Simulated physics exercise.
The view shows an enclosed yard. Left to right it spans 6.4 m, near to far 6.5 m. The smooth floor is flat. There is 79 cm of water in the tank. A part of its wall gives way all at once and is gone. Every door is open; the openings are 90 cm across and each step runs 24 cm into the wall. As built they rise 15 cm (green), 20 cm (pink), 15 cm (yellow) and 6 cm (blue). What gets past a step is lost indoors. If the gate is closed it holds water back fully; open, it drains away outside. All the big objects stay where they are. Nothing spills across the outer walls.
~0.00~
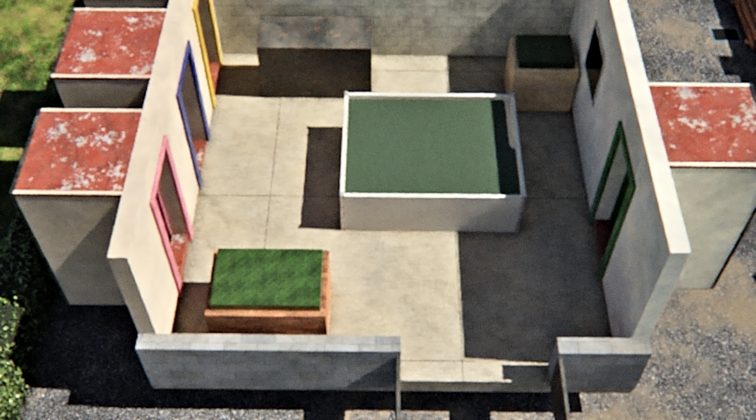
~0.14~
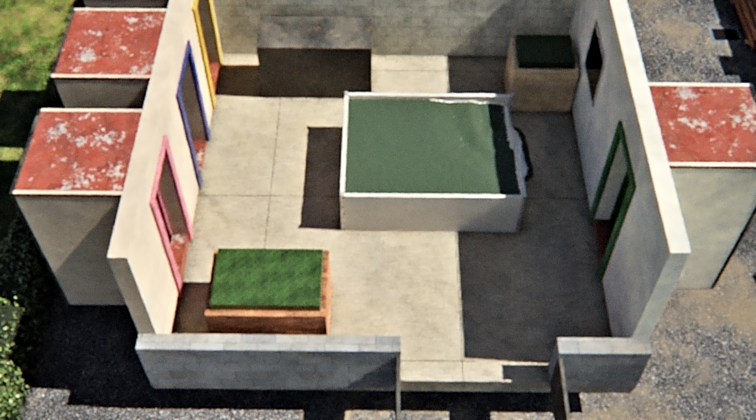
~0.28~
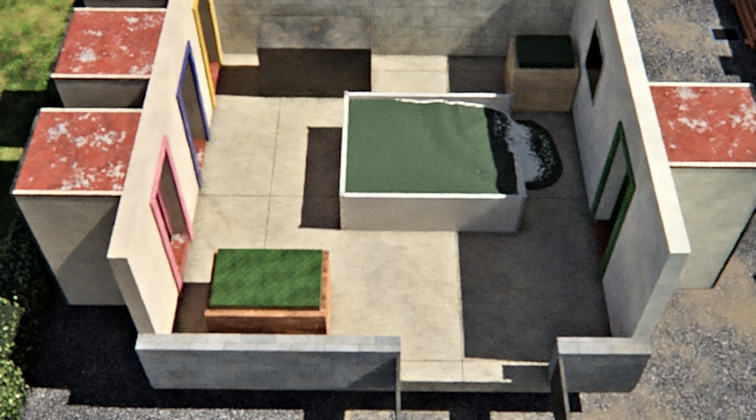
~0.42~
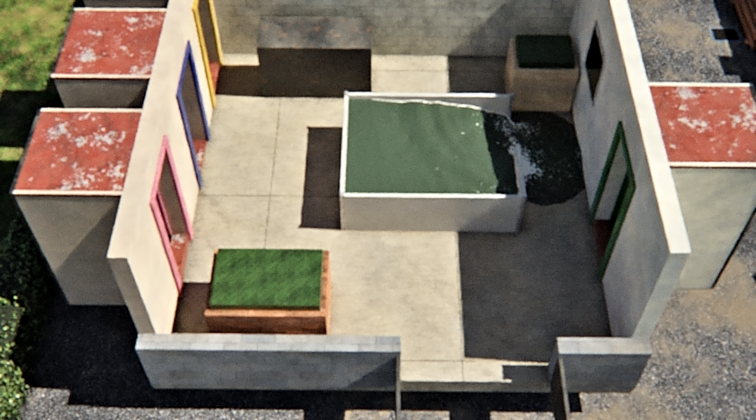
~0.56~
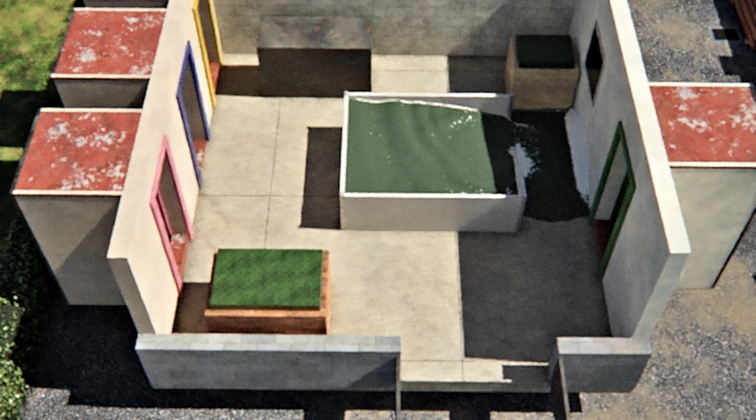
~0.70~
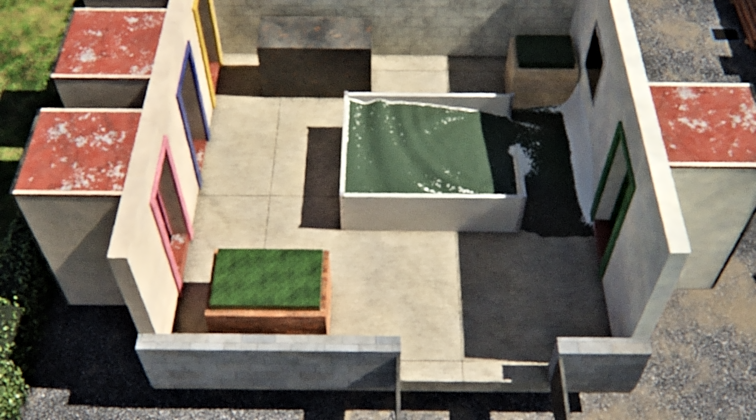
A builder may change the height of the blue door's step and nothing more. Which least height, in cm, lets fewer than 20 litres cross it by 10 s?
It would have to be roughly 7.5 cm high.
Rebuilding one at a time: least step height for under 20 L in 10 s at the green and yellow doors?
Roughly 9.0 cm at green and 10.0 cm at yellow.
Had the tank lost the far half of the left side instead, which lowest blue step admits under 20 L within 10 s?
Some 36 cm.
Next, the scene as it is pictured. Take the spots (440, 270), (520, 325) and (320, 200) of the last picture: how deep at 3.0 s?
In that order: 1, 6 and 0 cm.
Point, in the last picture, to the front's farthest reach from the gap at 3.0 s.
At about (225, 102).
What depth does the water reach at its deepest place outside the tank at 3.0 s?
About 46 cm.
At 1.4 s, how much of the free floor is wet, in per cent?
Some 15 per cent of it.
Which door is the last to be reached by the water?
Last comes the pink one.
After 1.4 s water covers 15 % of the floor, deepest (68 cm) near (564, 150); it has not reached the blue door.
After 3.0 s water covers 55 % of the floor, deepest (46 cm) near (573, 142); it has not reached the blue door.
After 10.0 s water covers 100 % of the floor, deepest (16 cm) near (564, 150); 9 cm at the blue door, 34 litres in over its 6 cm step.
At the blue door as built, the water arrived by 3.7 s and peaked near 11 cm at 7.2 s.
With a step of 6 cm, 34 litres would have come in within the 10 s; with 9.5 cm, 5 litres. So under 20 litres takes about 7.5 cm.
